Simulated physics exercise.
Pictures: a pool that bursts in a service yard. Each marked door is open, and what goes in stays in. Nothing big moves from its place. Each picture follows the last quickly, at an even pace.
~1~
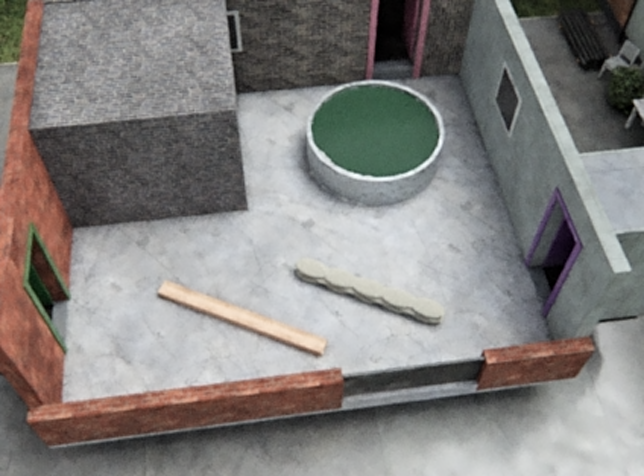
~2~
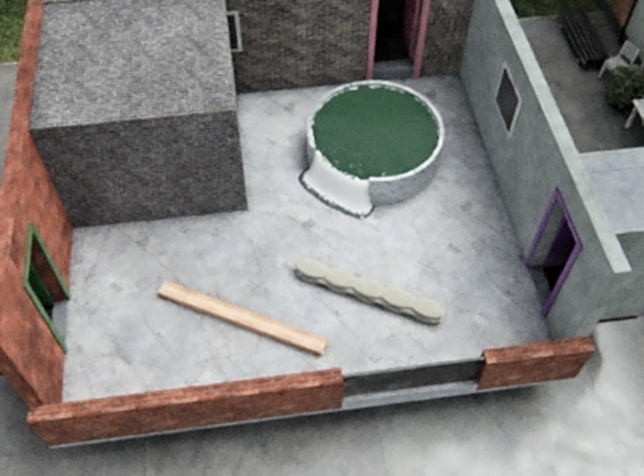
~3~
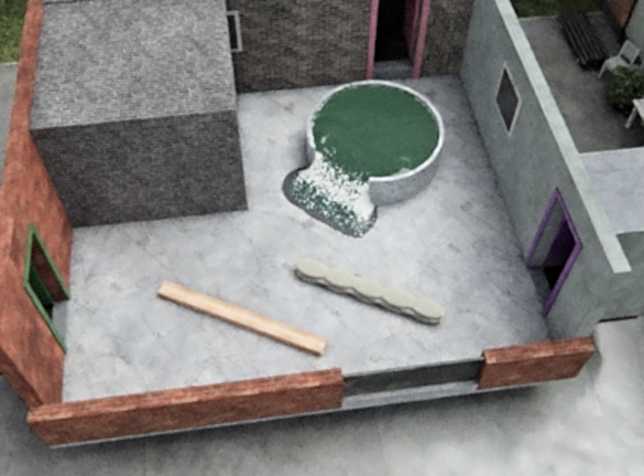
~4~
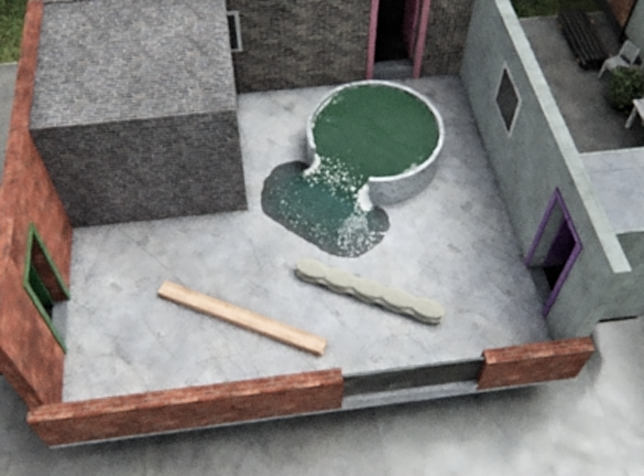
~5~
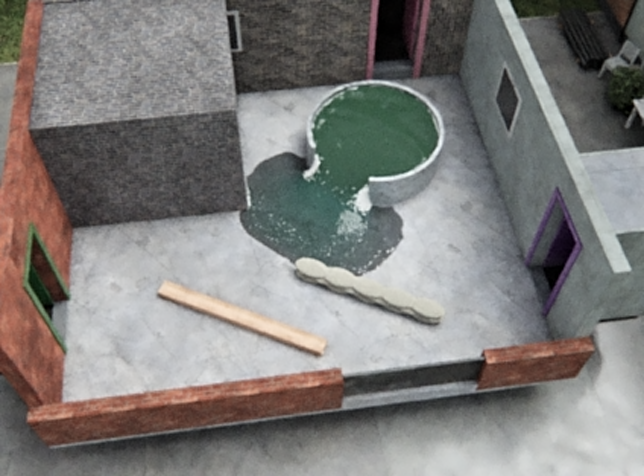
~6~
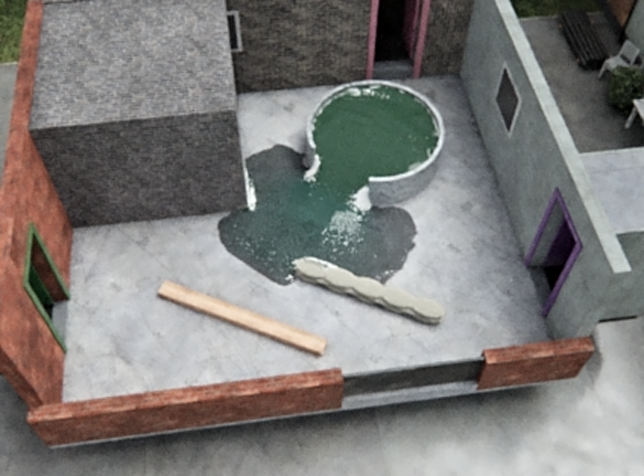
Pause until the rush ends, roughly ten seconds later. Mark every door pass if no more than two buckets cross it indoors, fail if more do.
Marks: Pink door pass, purple door fail, green door fail.
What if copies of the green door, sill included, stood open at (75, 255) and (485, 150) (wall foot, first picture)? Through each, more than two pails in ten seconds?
Well, one comes out higher, the other comes out lower.
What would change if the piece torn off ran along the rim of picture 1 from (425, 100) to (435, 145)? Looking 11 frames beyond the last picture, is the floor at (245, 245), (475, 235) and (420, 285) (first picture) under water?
Respectively: Parched, drenched and drenched.
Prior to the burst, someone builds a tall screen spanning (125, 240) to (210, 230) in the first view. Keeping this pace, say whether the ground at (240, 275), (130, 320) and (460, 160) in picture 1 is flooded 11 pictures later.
Reading them off in sequence: Swamped, swamped, spared.
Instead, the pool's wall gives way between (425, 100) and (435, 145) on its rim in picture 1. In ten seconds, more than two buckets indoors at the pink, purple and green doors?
Pink stays within it, purple exceeds the limit, green stays within it.
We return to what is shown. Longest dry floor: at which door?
That is the pink-painted one.
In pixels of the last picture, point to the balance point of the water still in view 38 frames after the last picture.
It is around (290, 248).
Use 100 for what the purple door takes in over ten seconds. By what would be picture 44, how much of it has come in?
It would be roughly 60 percent of the ten-second total.
A moment on, water covers 25 % of the floor; the pink door not reached, the purple door not reached, the green door not reached.
Next, water covers 50 % of the floor; the pink door not reached, the purple door not reached, the green door wet at the sill, nothing in.
Then, water covers 70 % of the floor; the pink door not reached, the purple door over two buckets in, the green door over two buckets in.
Later, water covers 85 % of the floor; the pink door wet at the sill, nothing in, the purple door far over two buckets in, the green door far over two buckets in.
In the end, water covers 95 % of the floor; the pink door wet at the sill, nothing in, the purple door far over two buckets in, the green door far over two buckets in.
